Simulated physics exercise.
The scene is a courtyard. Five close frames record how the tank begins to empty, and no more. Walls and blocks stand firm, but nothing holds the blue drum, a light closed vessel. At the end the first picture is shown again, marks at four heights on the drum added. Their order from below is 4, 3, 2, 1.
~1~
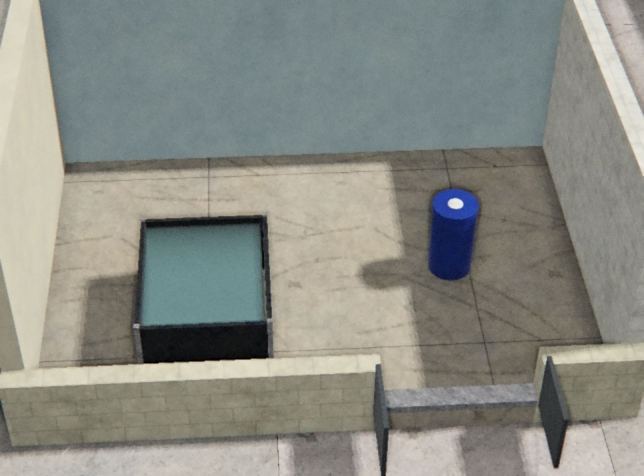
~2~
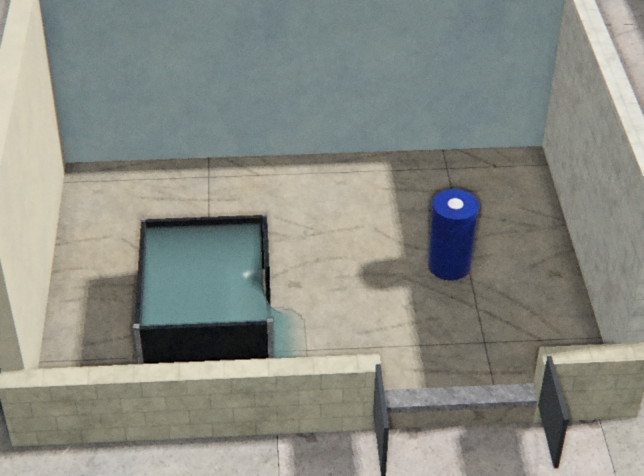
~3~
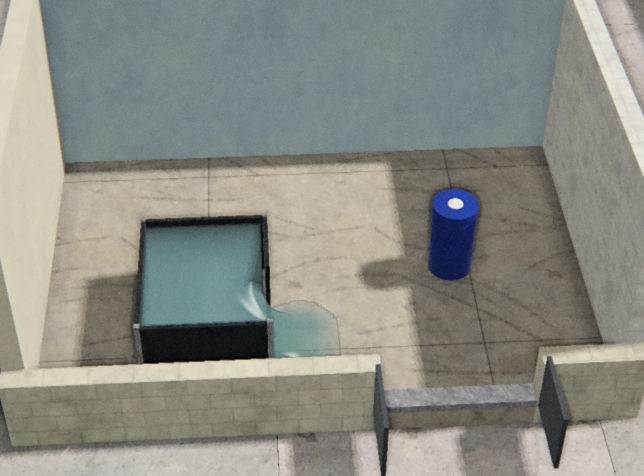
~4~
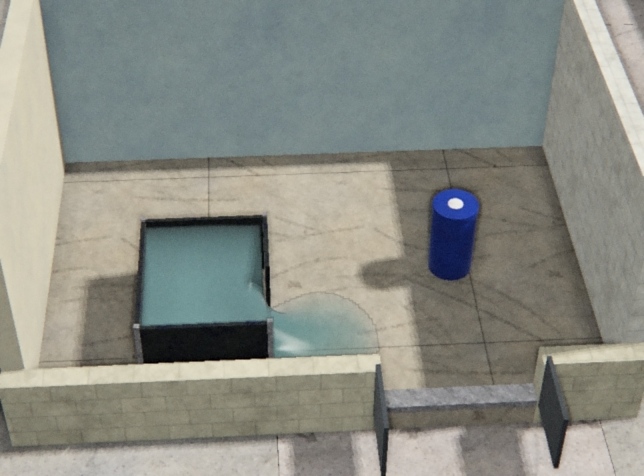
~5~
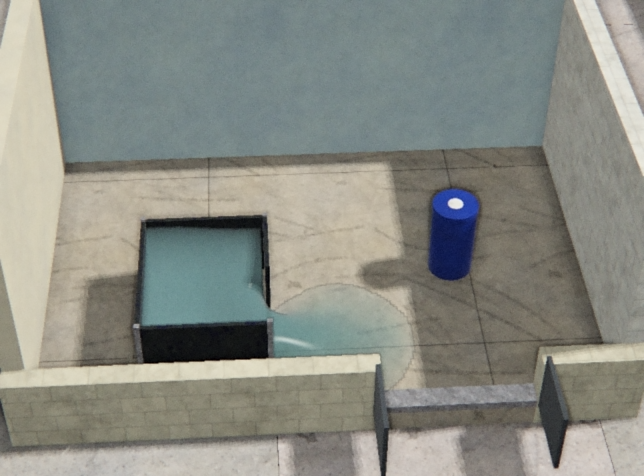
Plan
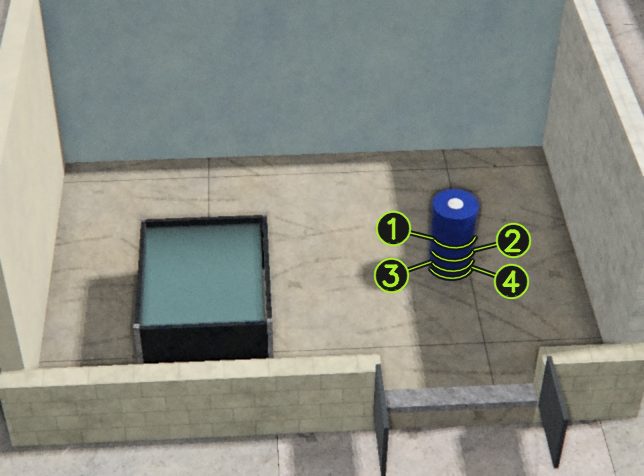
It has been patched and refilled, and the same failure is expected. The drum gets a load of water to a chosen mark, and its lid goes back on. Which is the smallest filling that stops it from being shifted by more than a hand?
Line 3 just does it.
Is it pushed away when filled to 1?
No, that is safe.
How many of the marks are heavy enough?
Three of them.
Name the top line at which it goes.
It is 4.
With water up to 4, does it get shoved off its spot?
Yes.
On the marked copy, 1 at (456, 247); 2 at (455, 260); 3 at (454, 271); 4 at (453, 278); from the bottom up 4, 3, 2, 1.
With 1, it does not move.
With 2, it does not move.
With 3, it does not move.
With 4, it is pushed about 3 times its own width away.
